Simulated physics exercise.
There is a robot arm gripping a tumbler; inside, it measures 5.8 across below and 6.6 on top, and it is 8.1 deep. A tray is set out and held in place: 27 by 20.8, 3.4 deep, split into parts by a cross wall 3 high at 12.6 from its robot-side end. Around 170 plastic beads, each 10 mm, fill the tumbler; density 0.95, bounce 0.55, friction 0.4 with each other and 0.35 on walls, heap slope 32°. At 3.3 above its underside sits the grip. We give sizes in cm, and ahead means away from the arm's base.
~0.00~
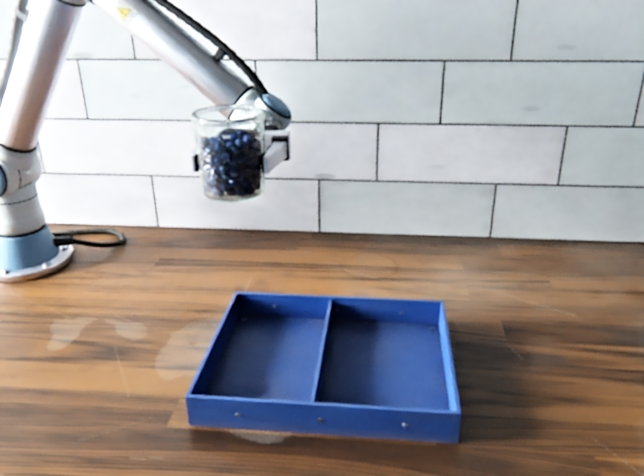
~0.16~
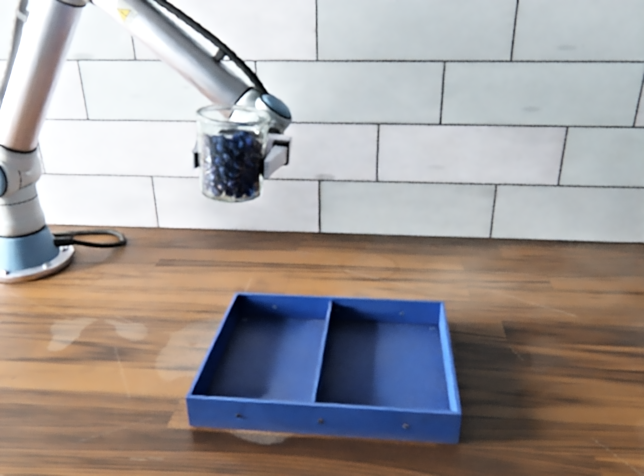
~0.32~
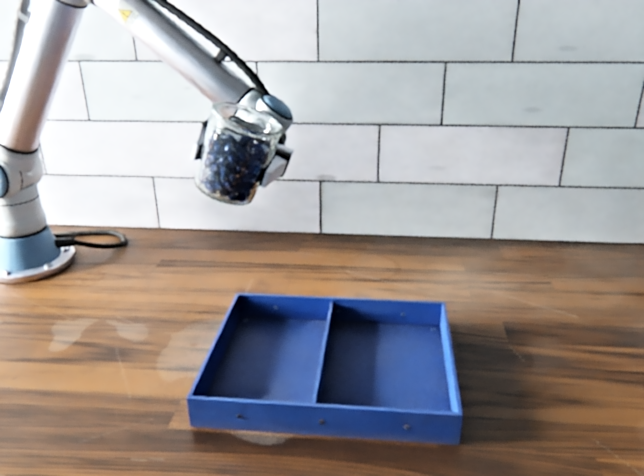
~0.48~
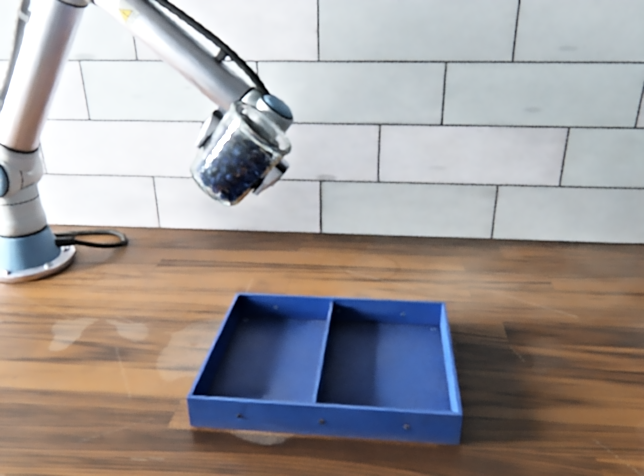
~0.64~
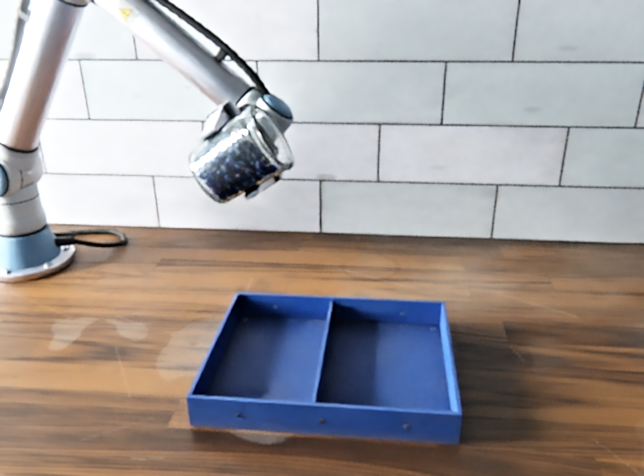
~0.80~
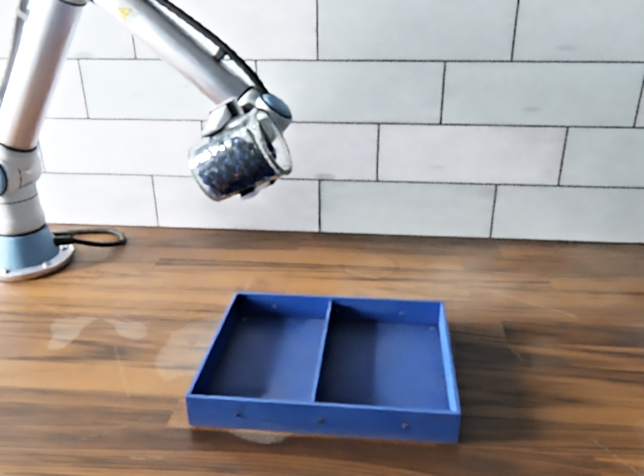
A robot arm steadily tilts a clear tumbler of dark beads toward the right.
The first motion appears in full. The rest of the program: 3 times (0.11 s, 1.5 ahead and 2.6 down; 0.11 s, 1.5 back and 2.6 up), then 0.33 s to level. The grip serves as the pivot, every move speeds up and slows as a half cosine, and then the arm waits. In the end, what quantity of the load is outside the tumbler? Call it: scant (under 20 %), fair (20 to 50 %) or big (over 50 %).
Scant; under 20 %.
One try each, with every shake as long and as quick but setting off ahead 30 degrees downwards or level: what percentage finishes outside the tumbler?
Try one gives about 5 in a hundred, try two about 25 in a hundred.
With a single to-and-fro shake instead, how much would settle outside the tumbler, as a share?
Result: Approximately 0 per cent.
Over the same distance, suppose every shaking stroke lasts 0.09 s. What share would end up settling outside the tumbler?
I'd expect close to 5 per cent then.
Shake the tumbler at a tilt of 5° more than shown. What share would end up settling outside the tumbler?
Estimate: Close to 0 per cent.
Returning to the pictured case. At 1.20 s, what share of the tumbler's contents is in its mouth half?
Roughly 35 %.
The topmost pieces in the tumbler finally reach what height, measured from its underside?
Height at rest: About 7.0 centimetres.
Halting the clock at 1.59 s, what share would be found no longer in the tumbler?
Near 0 per cent.
After 1.20 s, tilted 63° forward, highest piece 27 above the table; 168 in the tumbler.
After 1.59 s, tilted 41° forward, highest piece 28 above the table; 168 in the tumbler.
After 1.99 s, level, highest piece 29 above the table; 168 in the tumbler.
After 3.04 s, level, highest piece 29 above the table; 168 in the tumbler.
In the end, 168 in the tumbler. That is 0 % outside the tumbler.
